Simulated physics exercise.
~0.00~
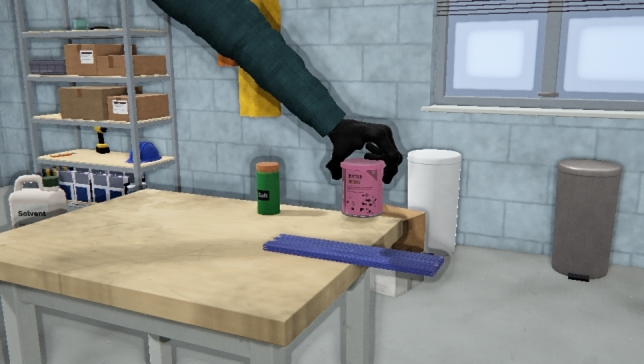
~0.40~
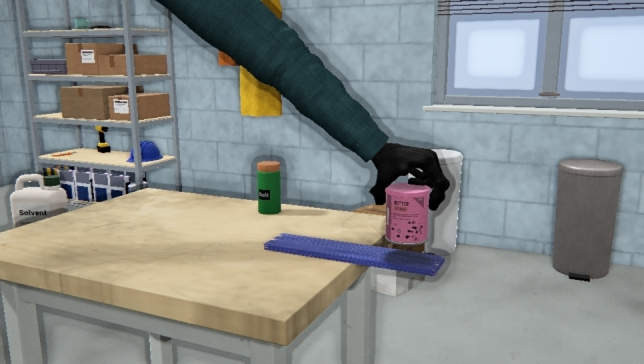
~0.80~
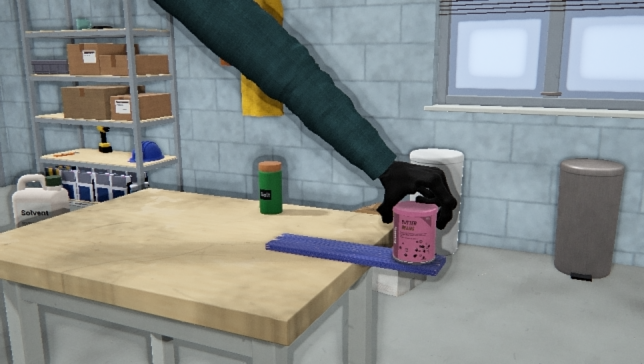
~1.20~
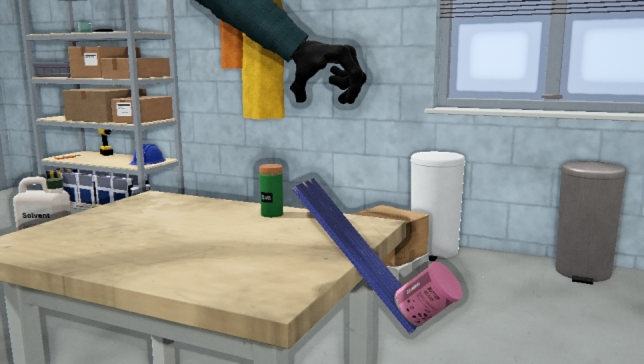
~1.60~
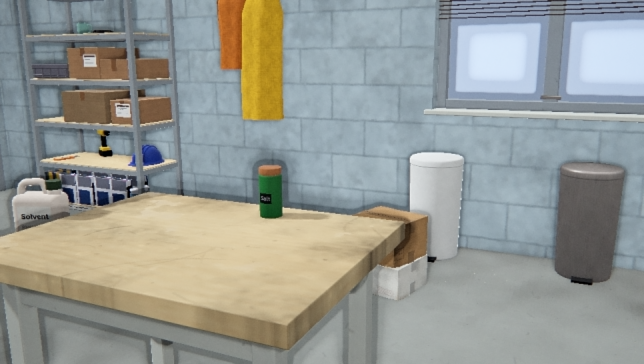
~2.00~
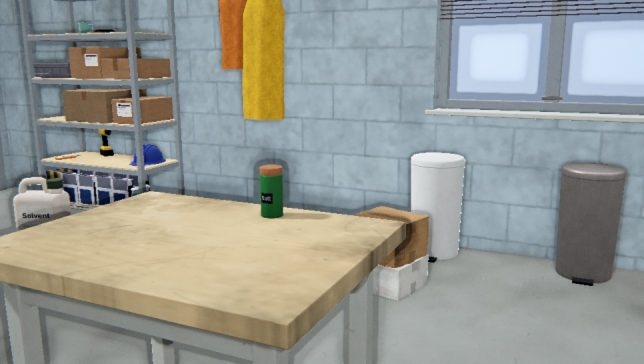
At the start, a black-gloved hand in a dark green sleeve holds a pink tin above a wooden table, where a green jar stands and a blue plank juts past the right edge. The hand carries the tin to the right and lowers it upright onto the plank's overhanging end. It then lets go and draws back up to the left. The plank tips steeply off the edge, and the leaning tin drops with it. Both fall out of sight, leaving only the green jar standing unmoved on the tabletop.
